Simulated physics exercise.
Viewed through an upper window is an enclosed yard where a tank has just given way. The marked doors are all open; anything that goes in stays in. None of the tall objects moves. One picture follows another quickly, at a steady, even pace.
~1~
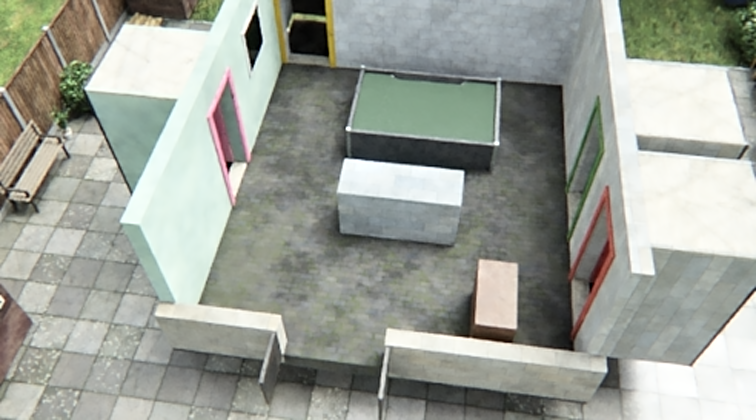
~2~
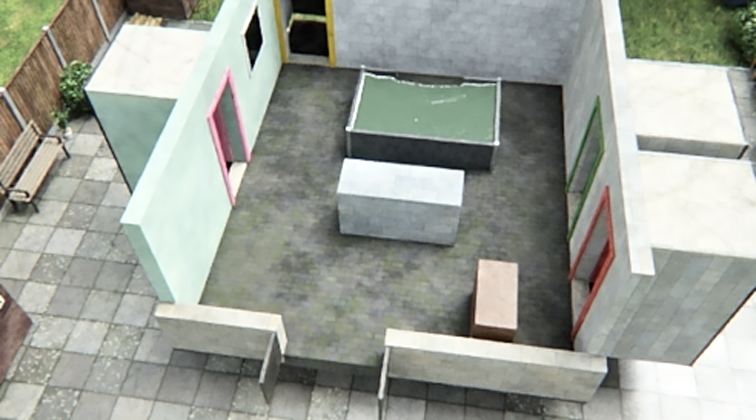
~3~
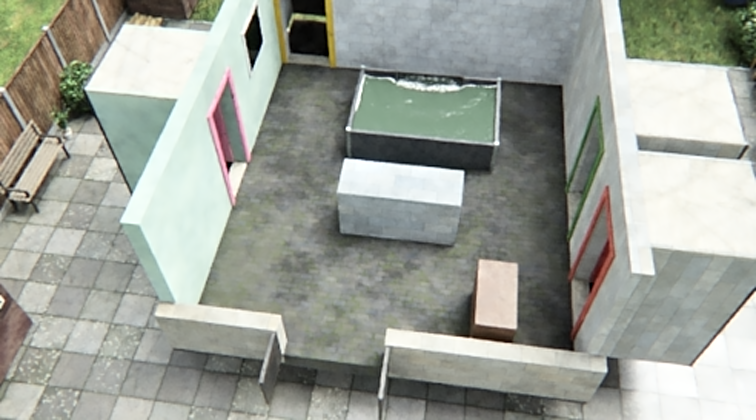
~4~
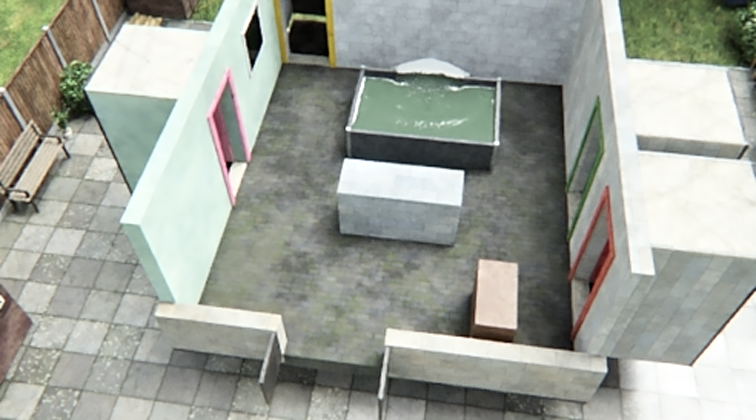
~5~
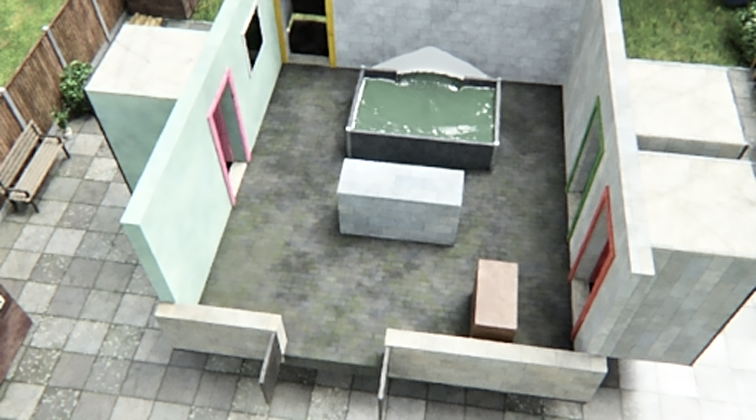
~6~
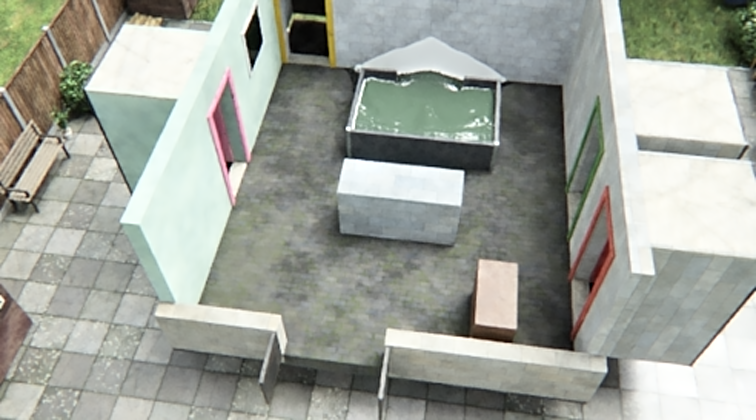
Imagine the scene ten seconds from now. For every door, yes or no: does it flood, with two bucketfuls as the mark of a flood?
Red door: No, green door: No, pink door: No, yellow door: Yes.
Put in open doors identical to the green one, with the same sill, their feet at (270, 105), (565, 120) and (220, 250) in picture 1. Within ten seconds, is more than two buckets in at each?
Result, in listed order - beats the mark, beats the mark, misses the mark.
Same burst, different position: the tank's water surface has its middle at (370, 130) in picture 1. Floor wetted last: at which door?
That is the one in red.
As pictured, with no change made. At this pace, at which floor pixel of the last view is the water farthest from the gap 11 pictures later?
The farthest wet point should be near (246, 168).
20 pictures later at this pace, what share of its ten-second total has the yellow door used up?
It works out at roughly 30 percent of the ten-second total.
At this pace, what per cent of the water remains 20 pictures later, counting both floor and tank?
About 98 %.
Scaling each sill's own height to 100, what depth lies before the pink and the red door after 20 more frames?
Estimate, in order: 130 and 20 percent.
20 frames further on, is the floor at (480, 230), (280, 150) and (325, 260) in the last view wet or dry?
Result, as listed: Wetted / wetted / not wetted.
A moment on, water covers 20 % of the floor; the red door not reached, the green door not reached, the pink door not reached, the yellow door wet at the sill, nothing in.
Next, water covers 25 % of the floor; the red door not reached, the green door not reached, the pink door not reached, the yellow door under two buckets in.
Then, water covers 60 % of the floor; the red door wet at the sill, nothing in, the green door wet at the sill, nothing in, the pink door wet at the sill, nothing in, the yellow door over two buckets in.
Later, water covers 90 % of the floor; the red door wet at the sill, nothing in, the green door wet at the sill, nothing in, the pink door under two buckets in, the yellow door far over two buckets in.
In the end, water covers 100 % of the floor; the red door wet at the sill, nothing in, the green door wet at the sill, nothing in, the pink door under two buckets in, the yellow door far over two buckets in.
